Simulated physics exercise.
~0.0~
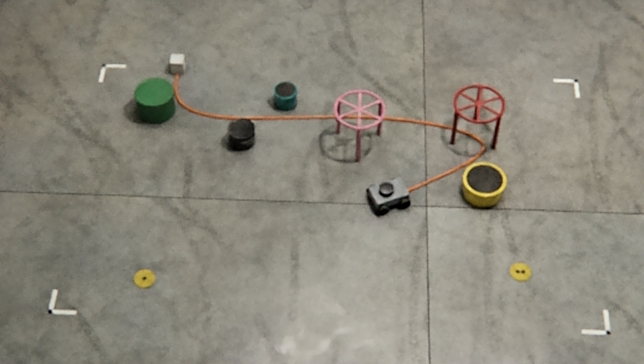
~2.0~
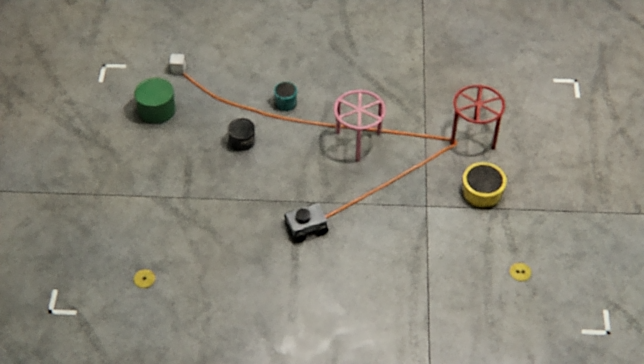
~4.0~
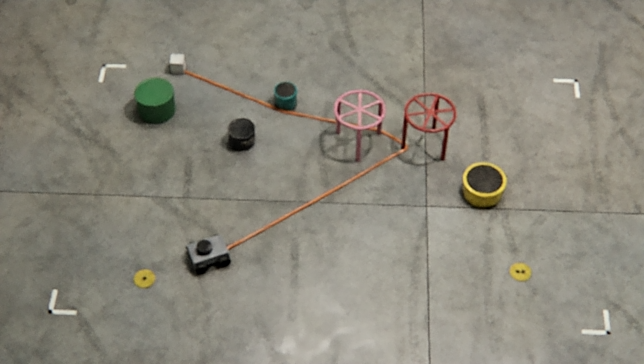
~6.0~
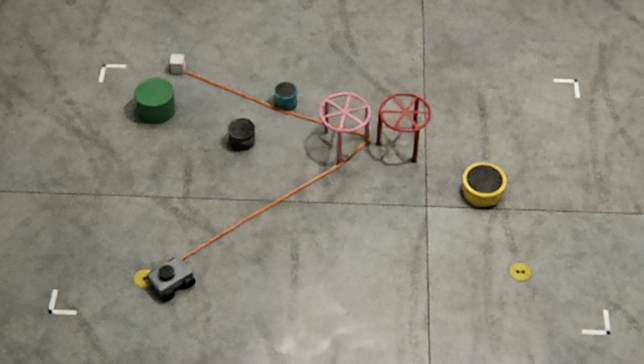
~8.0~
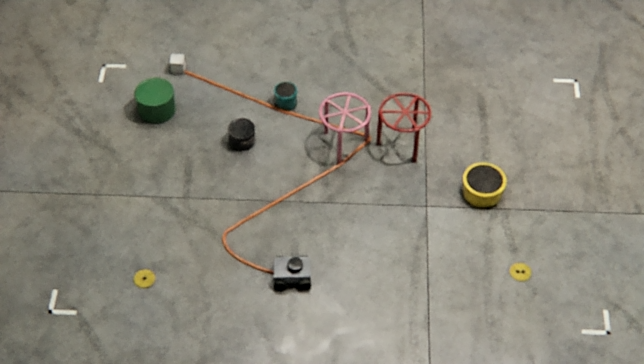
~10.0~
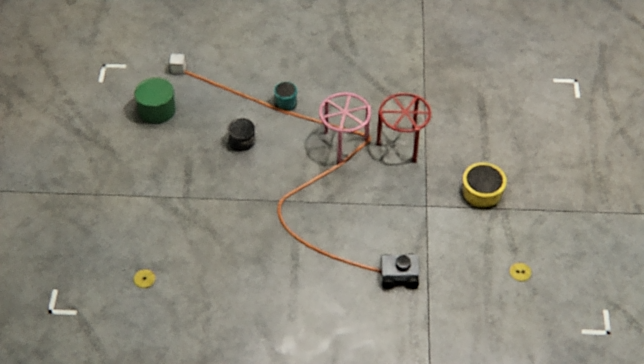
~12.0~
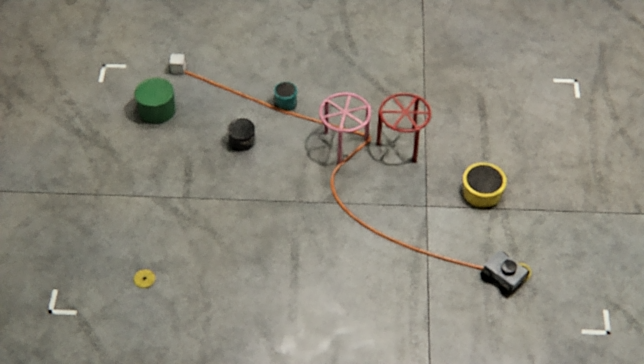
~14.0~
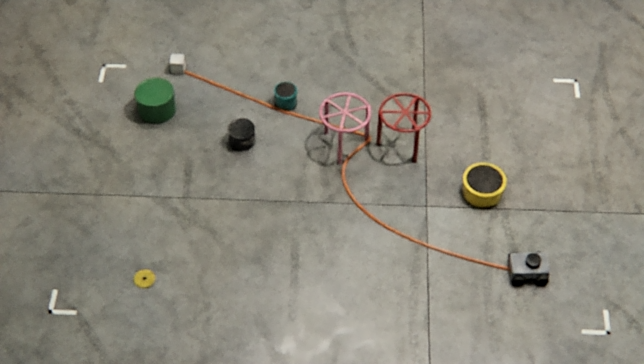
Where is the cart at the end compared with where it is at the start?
At the start the cart is near the middle of the floor, just to the left of the yellow pot. At the end it is farther right and lower down, below the yellow pot at the right-hand yellow mark.
